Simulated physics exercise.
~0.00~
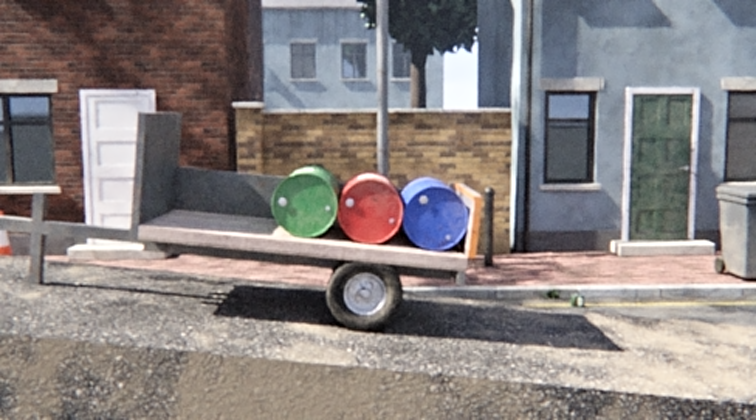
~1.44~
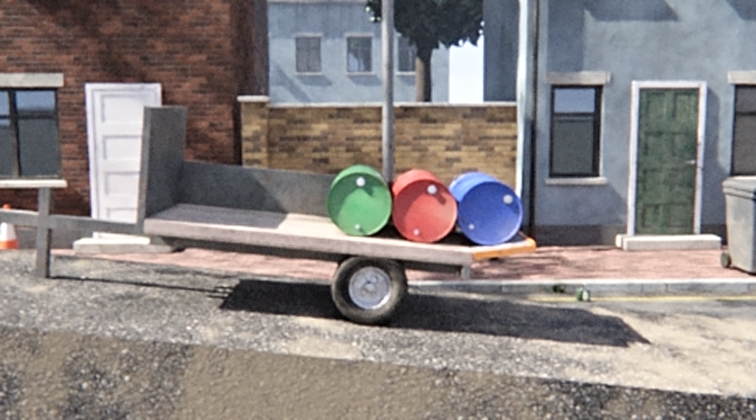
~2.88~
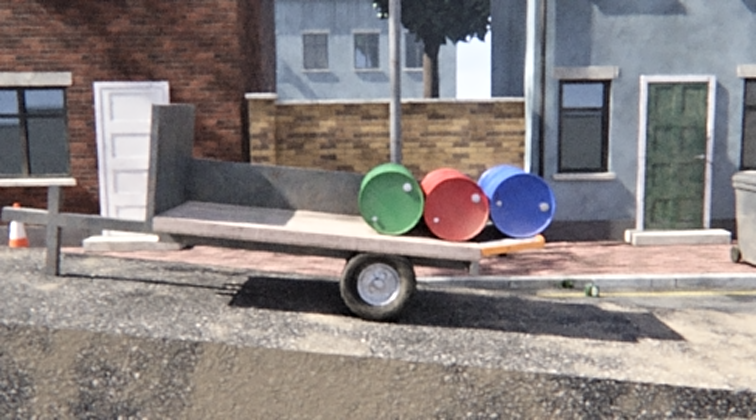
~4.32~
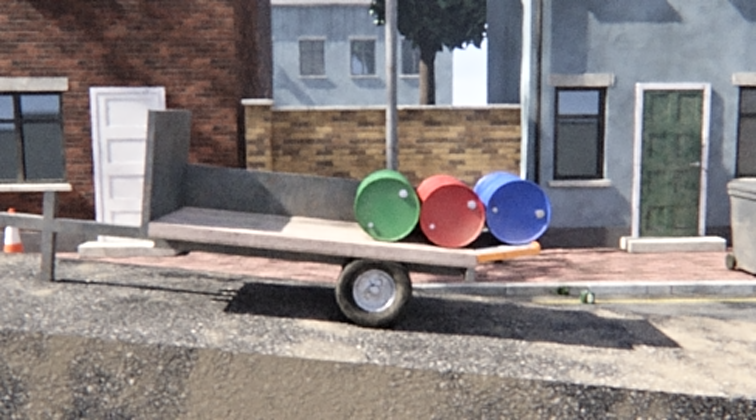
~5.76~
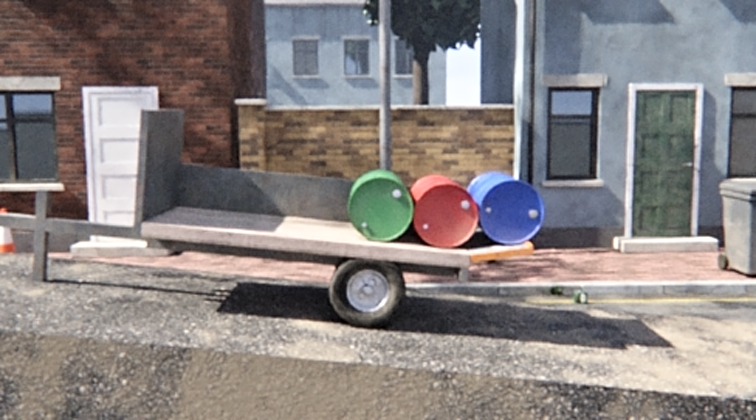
Three drums, green, red and blue from left to right, lie on their sides near the low right end of a grey flatbed trailer parked on a sloping street. The view is from the side, swaying slightly, with brick and blue-grey houses, a white door and a green door behind. The orange-edged tailgate drops from upright to nearly level with the bed. The drums roll right together, and the blue one moves onto the lowered gate. They come to rest side by side, blue on the gate, red and green on the bed, with none fallen off.
